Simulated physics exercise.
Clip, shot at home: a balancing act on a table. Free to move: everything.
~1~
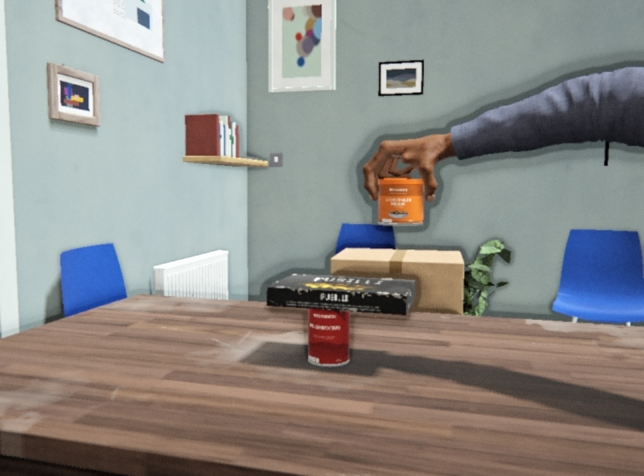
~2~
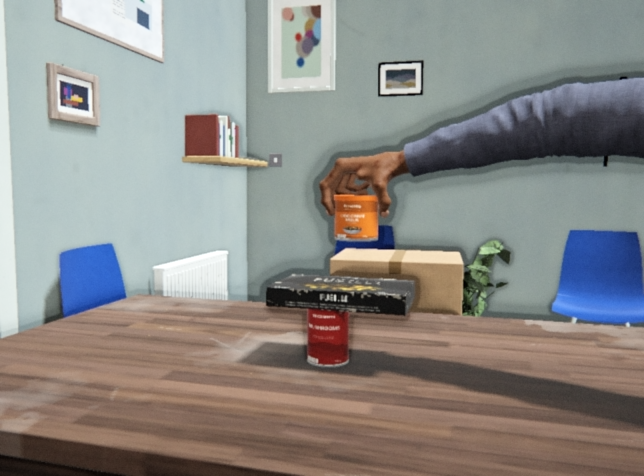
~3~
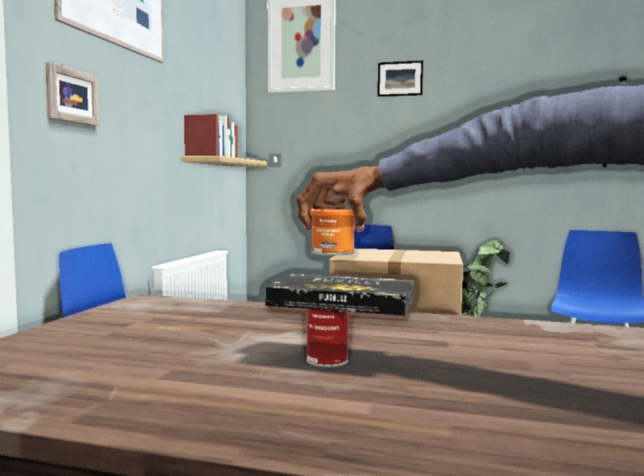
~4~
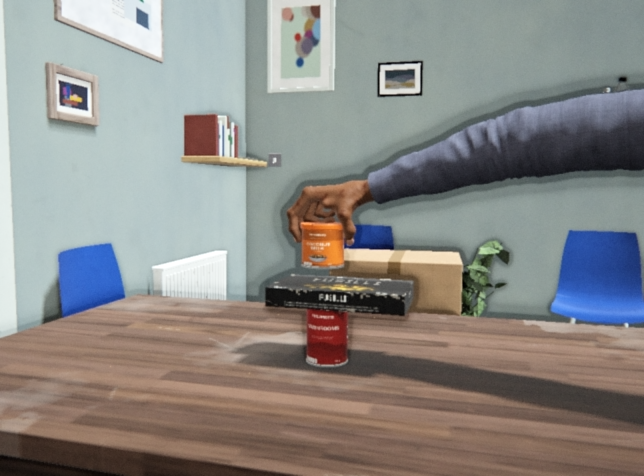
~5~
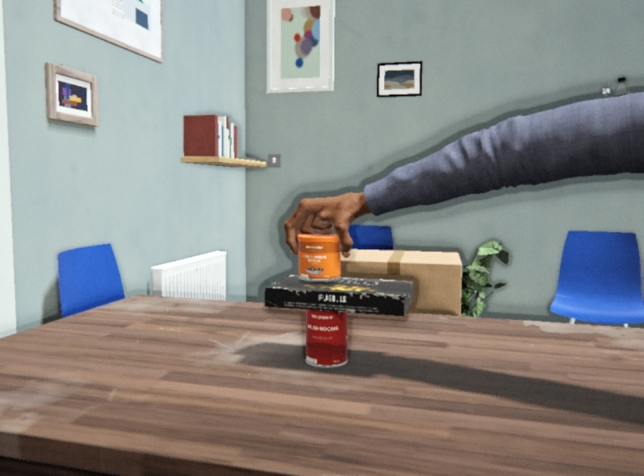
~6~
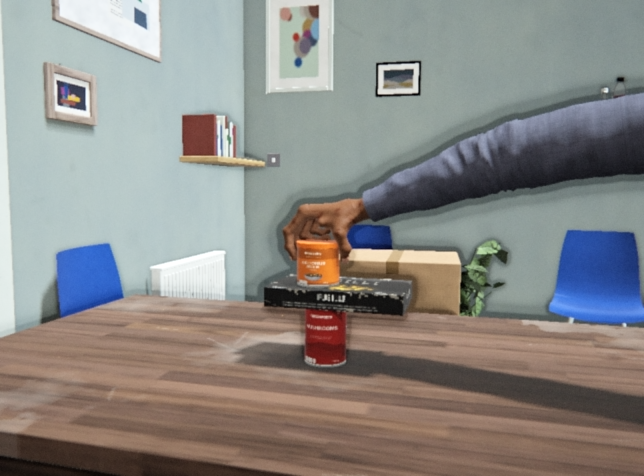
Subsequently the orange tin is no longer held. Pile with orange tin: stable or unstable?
The stack stays put.
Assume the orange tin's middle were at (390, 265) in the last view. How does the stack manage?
The stack then collapses.
Then, 0.50 s after the last picture, nothing has stirred.
Then, 1.10 s after the last picture, orange tin resting near (319, 263).
At rest, all 3 in place. Seen from the same camera at the end, orange tin near (318, 263). The stack keeps its balance.
